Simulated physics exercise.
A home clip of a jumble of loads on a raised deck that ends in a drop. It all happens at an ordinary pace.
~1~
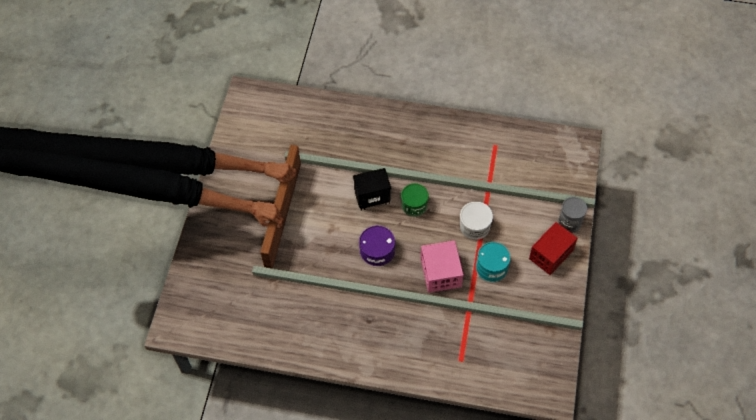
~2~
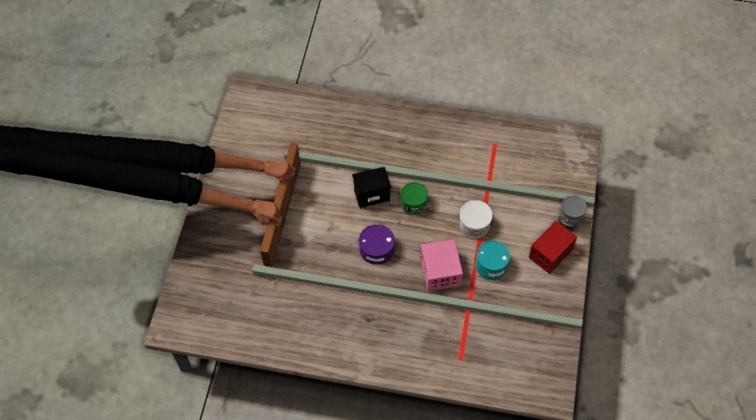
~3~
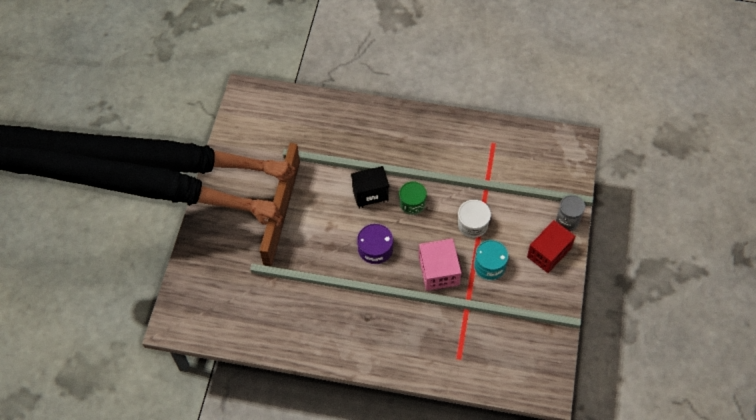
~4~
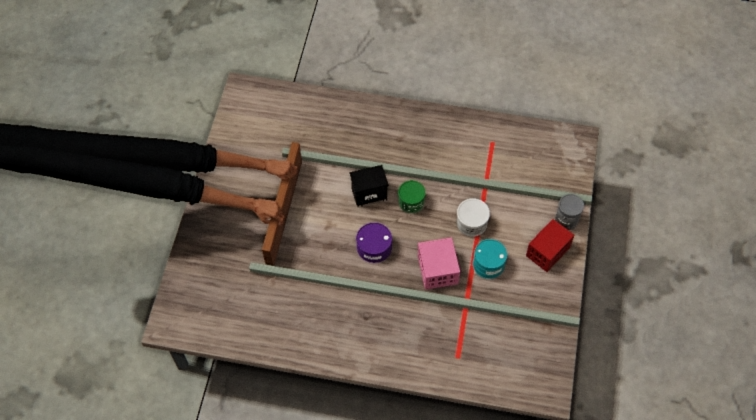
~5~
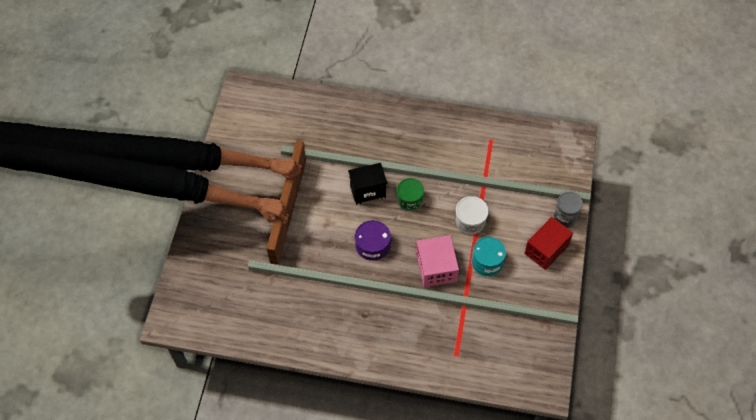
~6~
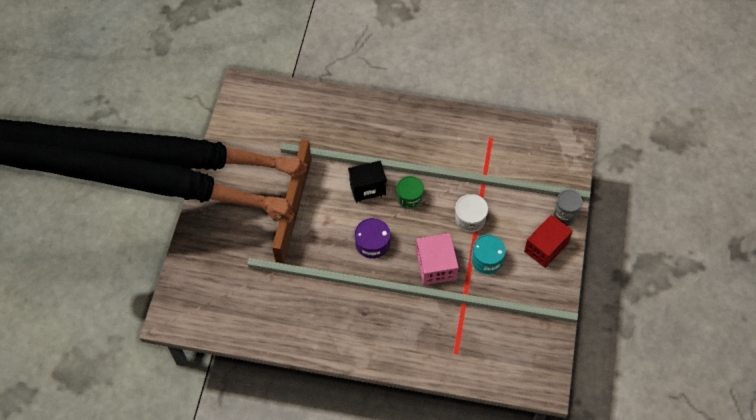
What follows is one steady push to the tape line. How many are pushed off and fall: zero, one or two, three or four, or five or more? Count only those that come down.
The number that fall off is zero.
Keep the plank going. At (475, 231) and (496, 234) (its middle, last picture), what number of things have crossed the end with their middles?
Past the end: 0 and 0.
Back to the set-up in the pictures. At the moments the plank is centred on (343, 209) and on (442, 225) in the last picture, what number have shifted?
1 and 6.
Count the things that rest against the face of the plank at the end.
In contact: 2.
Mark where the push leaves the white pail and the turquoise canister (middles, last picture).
Near (520, 235) and (543, 276).
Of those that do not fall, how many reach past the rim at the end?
Overhanging: 0.
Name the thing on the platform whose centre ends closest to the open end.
The grey pail ends nearest.
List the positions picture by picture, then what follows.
In the first frame, grey pail (572, 215); red crate (553, 249); turquoise canister (493, 262); plank (282, 206); tape (479, 247).
In the second frame, red crate (553, 247); black tote (372, 188).
In the third frame, turquoise canister (491, 260); pink crate (440, 265).
In the fourth frame, grey pail (569, 212); purple canister (374, 243).
In the fifth frame, red crate (549, 243); green pail (410, 195).
In the sixth frame, grey pail (567, 208); red crate (548, 241); turquoise canister (488, 255); plank (293, 201); tape (475, 239).
A little later, none off yet; grey pail at rest near (567, 208); red crate at rest near (548, 241); turquoise canister at rest near (488, 255).
Next, none off yet; grey pail at rest near (567, 208); red crate at rest near (548, 241); turquoise canister shifted about its own width near (521, 266).
When it is over, the number that fall off is zero.
